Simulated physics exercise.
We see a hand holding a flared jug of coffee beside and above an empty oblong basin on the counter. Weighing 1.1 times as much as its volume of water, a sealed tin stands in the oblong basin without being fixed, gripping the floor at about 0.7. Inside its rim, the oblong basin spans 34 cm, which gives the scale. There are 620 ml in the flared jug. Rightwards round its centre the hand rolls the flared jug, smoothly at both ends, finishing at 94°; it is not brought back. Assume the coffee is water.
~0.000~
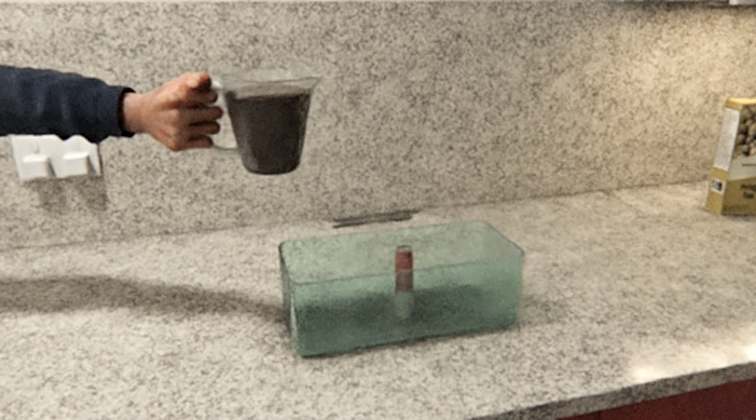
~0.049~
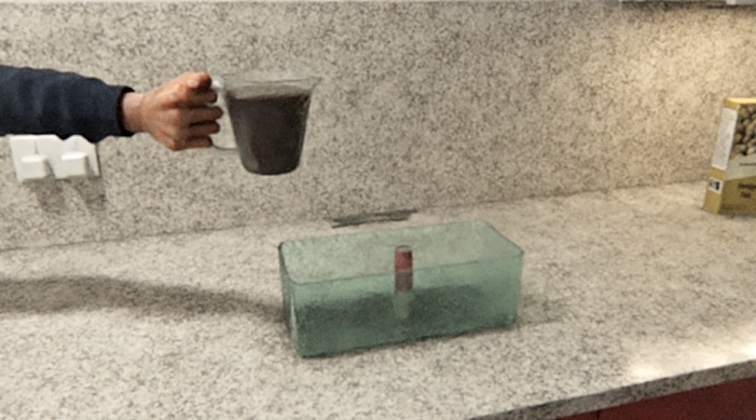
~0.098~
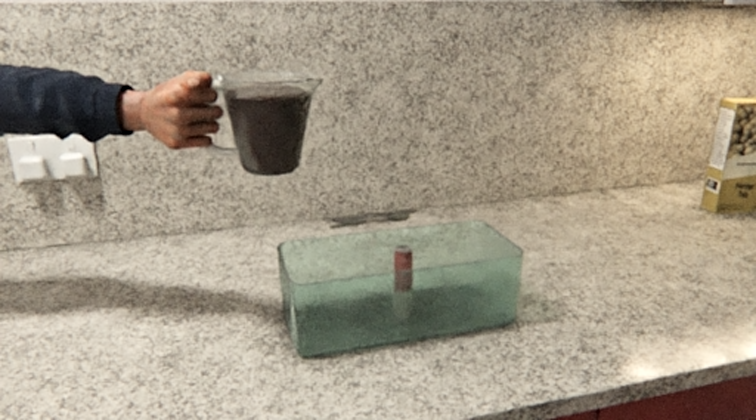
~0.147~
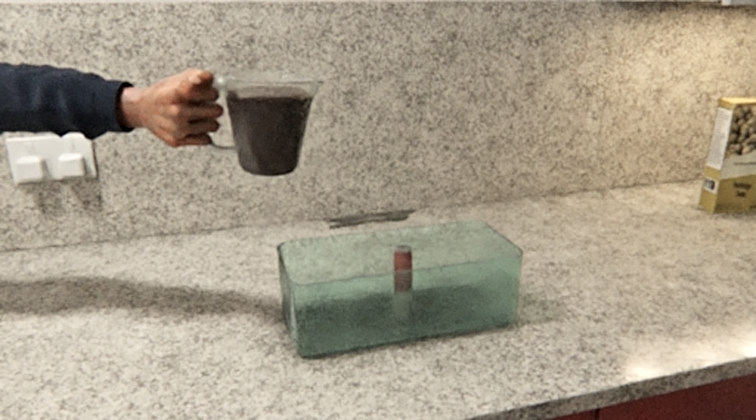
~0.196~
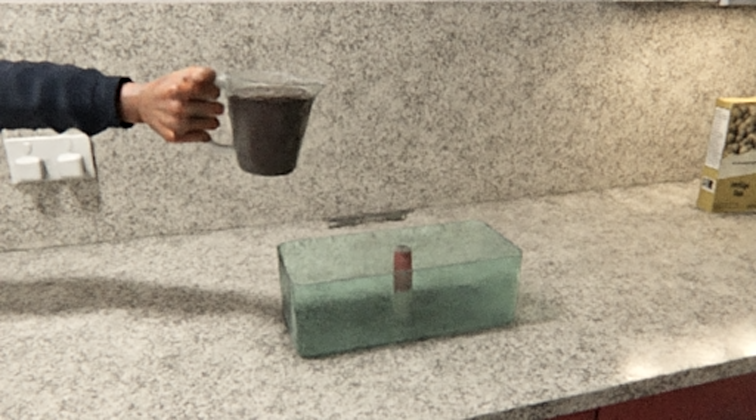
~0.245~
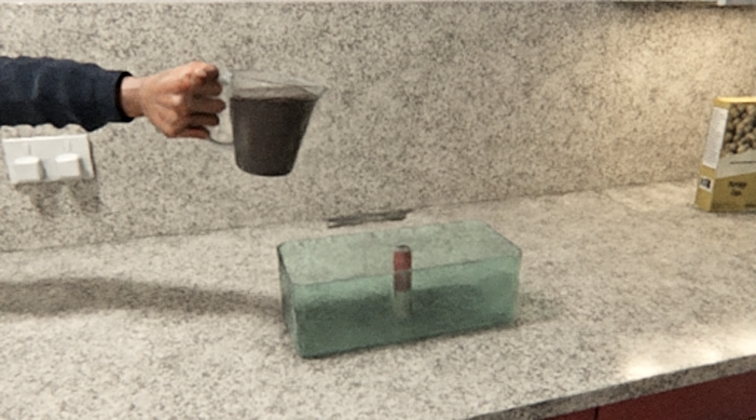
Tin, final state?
Fallen.
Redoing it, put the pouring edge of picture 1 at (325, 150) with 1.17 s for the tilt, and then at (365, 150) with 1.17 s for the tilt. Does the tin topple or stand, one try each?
Run one: It does not tip. Run two: It tumbles.
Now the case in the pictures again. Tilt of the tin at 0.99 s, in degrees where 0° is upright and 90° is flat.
Looks like some 30 degrees from vertical upright.
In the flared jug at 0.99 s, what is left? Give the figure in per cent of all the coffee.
Some 30 per cent.
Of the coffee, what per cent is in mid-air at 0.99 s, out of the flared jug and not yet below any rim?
26 per cent or so.
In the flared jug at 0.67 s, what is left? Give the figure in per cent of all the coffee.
I reckon about 78 in a hundred is still held.
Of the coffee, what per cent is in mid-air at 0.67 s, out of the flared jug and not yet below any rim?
It comes to roughly 18 per cent.
By 0.67 s the tilt is 58° and 79 per cent is still to pour; the tin stands where it began.
By 0.99 s the tilt is 88° and 30 per cent is still to pour; the tin leans 30°.
By 1.31 s the tilt is 94° and 2 per cent is still to pour; the tin lies on its side.
By 1.67 s the tilt is 94° and 0 per cent is still to pour; the tin lies on its side.
At rest the tin lies on its side.
